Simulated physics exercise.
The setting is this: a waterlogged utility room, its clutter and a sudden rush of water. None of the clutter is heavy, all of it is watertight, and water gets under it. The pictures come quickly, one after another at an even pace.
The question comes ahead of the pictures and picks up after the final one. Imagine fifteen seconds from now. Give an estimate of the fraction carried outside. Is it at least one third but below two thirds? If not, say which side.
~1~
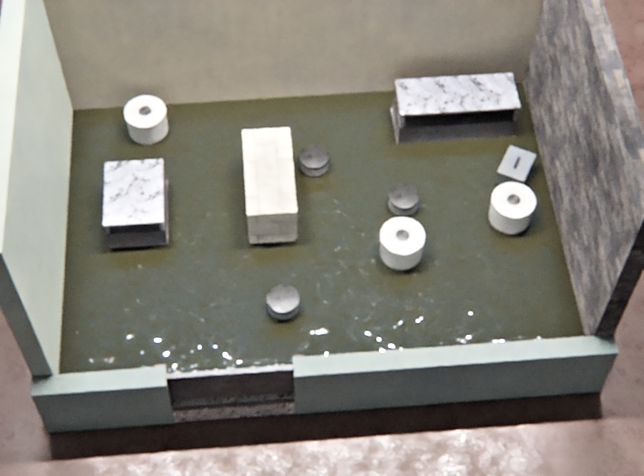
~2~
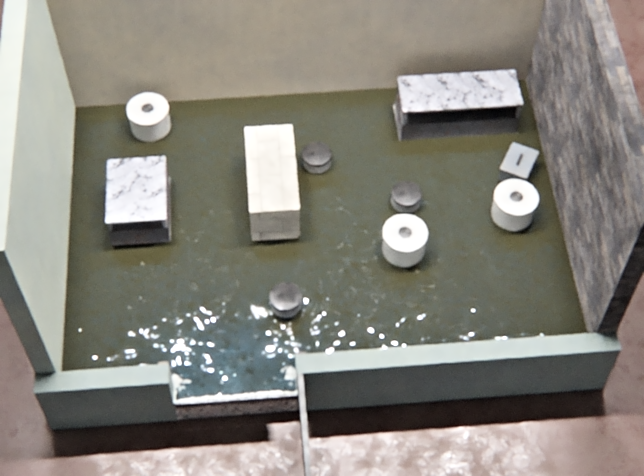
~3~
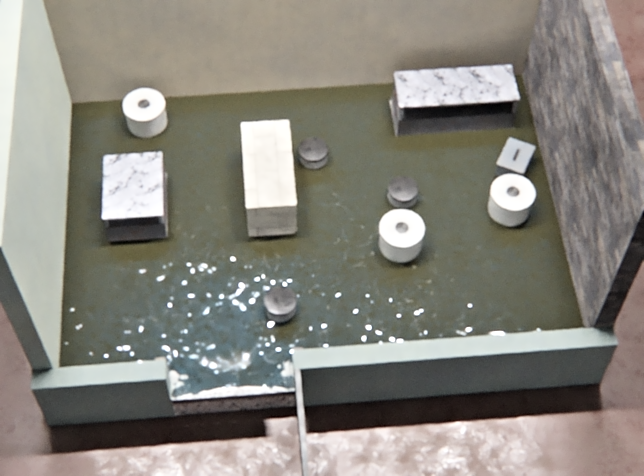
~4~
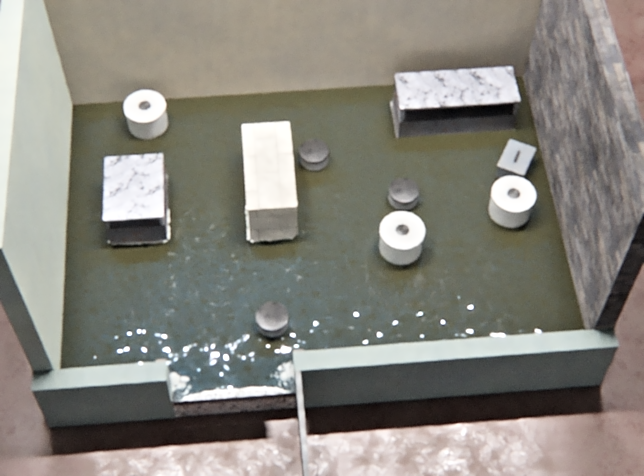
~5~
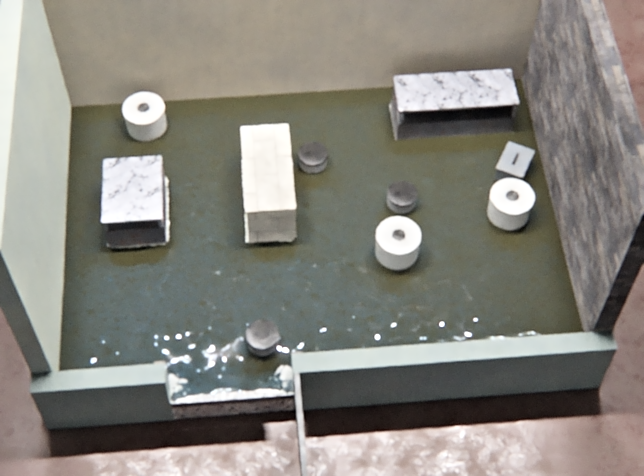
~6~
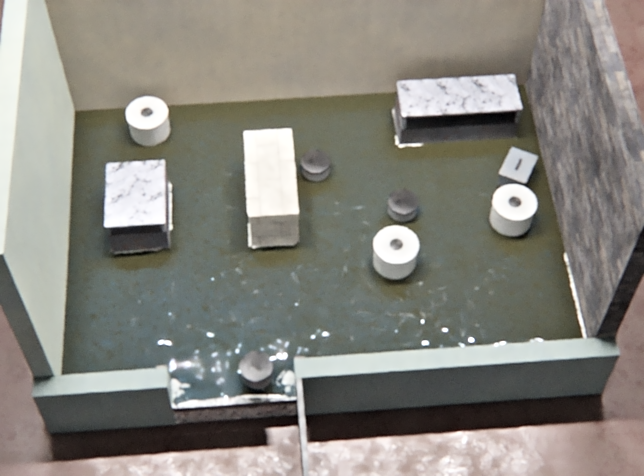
No, under a third.
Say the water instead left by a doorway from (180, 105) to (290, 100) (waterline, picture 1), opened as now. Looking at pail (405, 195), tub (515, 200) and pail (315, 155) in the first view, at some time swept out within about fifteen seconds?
Each object, in the order asked: Flushed / not flushed / flushed.
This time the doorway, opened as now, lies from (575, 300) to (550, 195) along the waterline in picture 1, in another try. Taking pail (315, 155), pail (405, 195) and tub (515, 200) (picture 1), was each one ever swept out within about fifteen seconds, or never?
Note - 1: Retained; 2: Escaped; 3: Escaped.
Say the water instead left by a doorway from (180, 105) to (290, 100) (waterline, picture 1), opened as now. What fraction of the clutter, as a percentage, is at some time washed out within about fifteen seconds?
Estimated share: Around 40 %.
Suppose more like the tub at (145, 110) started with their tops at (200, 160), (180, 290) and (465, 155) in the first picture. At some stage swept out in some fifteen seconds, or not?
Outcome for each, listed in order: Leaves, leaves, does not leave.
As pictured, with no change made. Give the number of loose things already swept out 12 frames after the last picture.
The number I arrive at is 1.
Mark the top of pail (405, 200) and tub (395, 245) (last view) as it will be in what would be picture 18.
Approximately (362, 238), and approximately (290, 317).
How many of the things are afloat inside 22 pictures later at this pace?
That would be 5.
A moment on, 1 of 7 are out; 6 afloat.
Next, 1 of 7 are out; 6 afloat.
Later, 2 of 7 are out; 5 afloat.
In the end, 2 of 7 are out; 3 afloat.
